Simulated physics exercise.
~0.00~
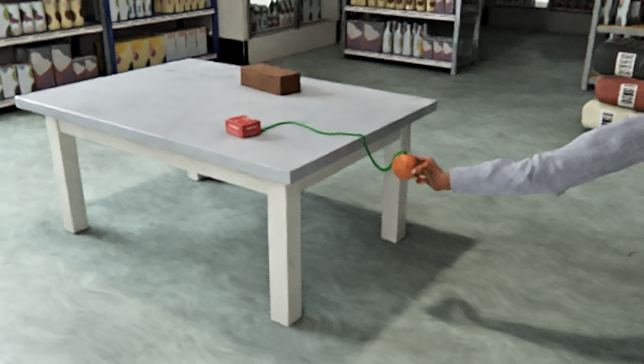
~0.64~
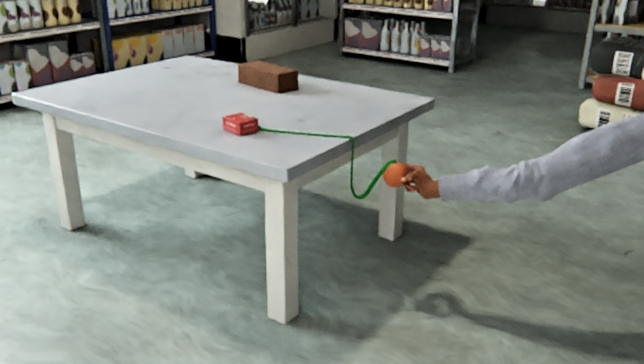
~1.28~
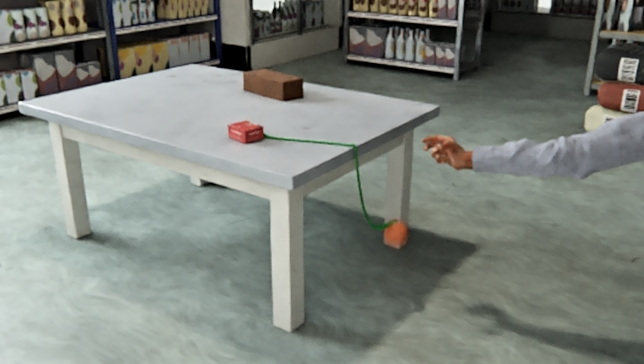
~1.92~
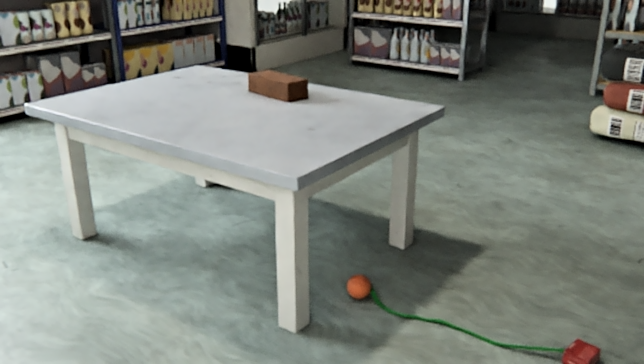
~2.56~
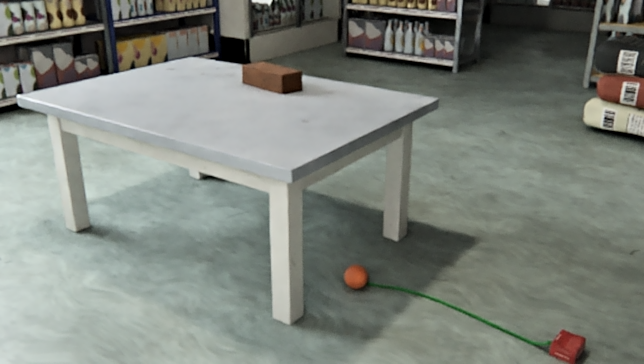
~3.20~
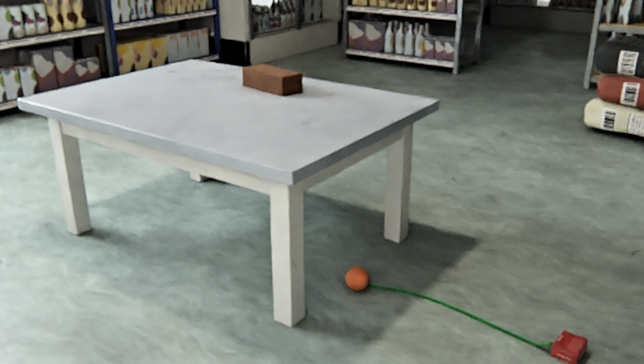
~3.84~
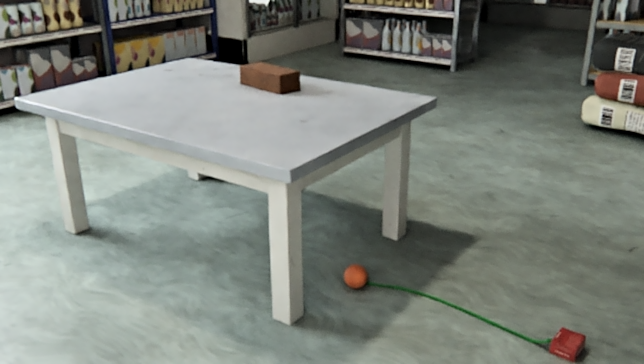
A hand releasing an orange on a green ribbon, which drops and drags a red box off a table onto the floor.
